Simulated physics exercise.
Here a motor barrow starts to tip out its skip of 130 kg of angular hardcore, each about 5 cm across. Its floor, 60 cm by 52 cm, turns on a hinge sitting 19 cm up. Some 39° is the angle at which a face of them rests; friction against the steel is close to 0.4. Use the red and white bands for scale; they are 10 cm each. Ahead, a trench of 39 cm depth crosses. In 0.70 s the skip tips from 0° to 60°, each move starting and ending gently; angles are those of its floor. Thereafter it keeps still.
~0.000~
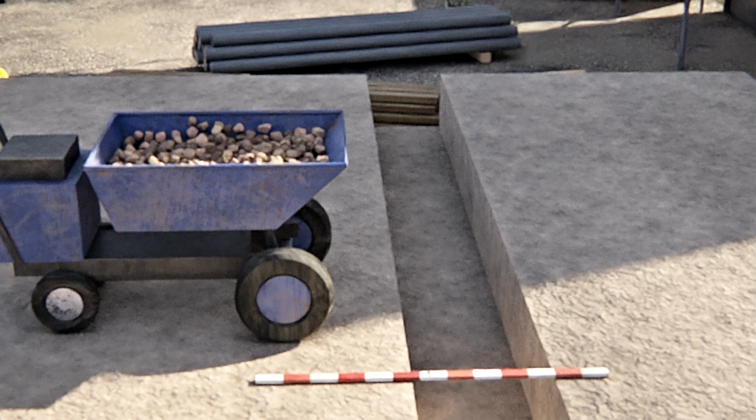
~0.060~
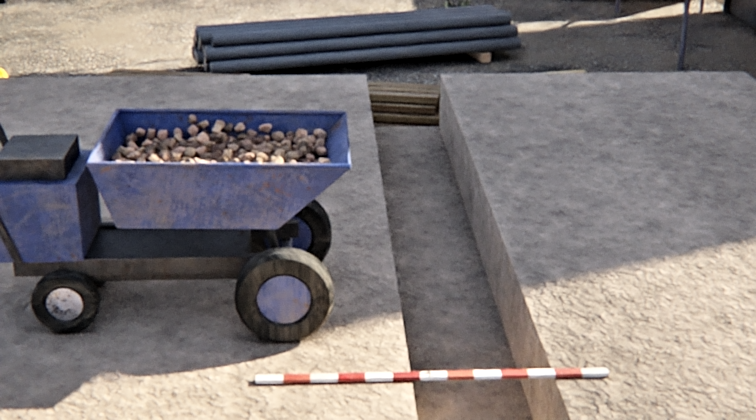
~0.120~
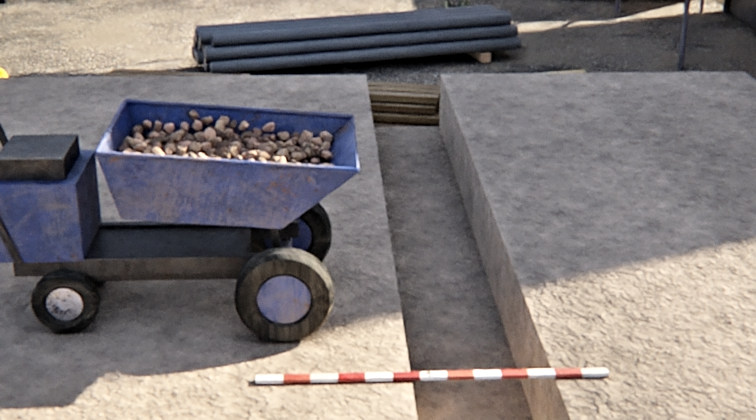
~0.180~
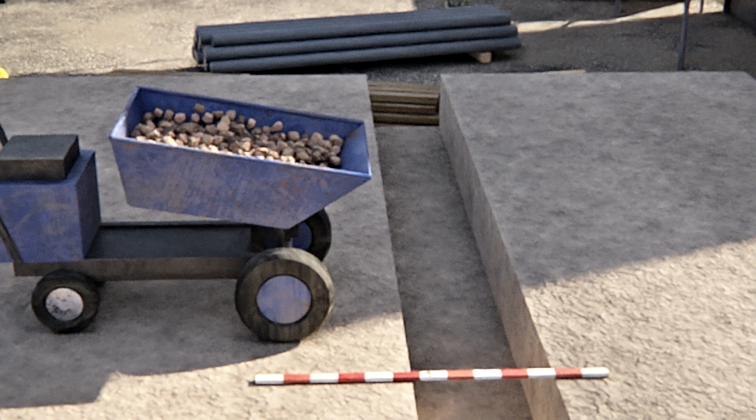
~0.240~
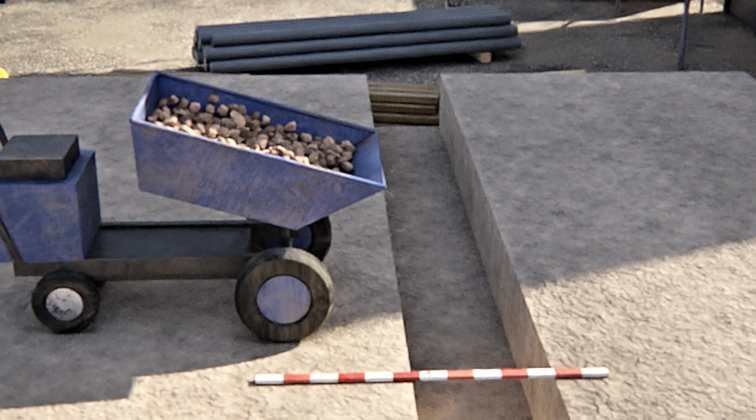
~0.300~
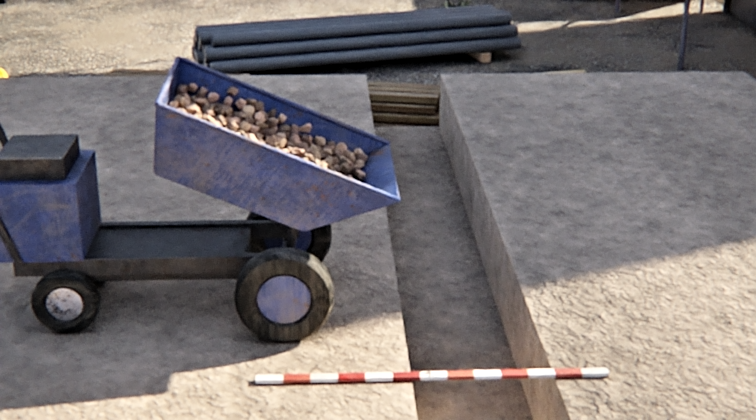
The video shows a blue motor barrow loaded with brown stones standing beside a trench, a red-and-white pole lying across it. The skip tilts gradually, its left end rising and its right end lowering toward the trench, while the wheels stay still.
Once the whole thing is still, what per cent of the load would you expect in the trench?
I would expect about 70 per cent.
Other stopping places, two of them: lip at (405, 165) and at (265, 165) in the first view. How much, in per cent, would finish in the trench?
First spot about 40, second spot about 60 per cent.
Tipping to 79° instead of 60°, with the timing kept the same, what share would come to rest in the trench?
Expect roughly 100 per cent.
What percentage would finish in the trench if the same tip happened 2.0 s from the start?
It'd be some 65 per cent.
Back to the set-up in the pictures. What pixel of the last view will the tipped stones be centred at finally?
Resting centre: About (484, 371).
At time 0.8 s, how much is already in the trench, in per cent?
Some 10 per cent of the load by that point.
After 0.5 s the floor is at 50°; 100 % in the skip; the foremost stones are at (398, 217).
After 0.8 s the floor is at 60°; 92 % in the skip, 8 % in the trench; the foremost stones are at (492, 302).
After 1.1 s the floor is at 60°; 48 % in the skip, 48 % in the trench, 4 % past the trench; the foremost stones are at (591, 314).
After 3.1 s the floor is at 60°; 26 % in the skip, 70 % in the trench, 4 % past the trench; the foremost stones are at (644, 305).
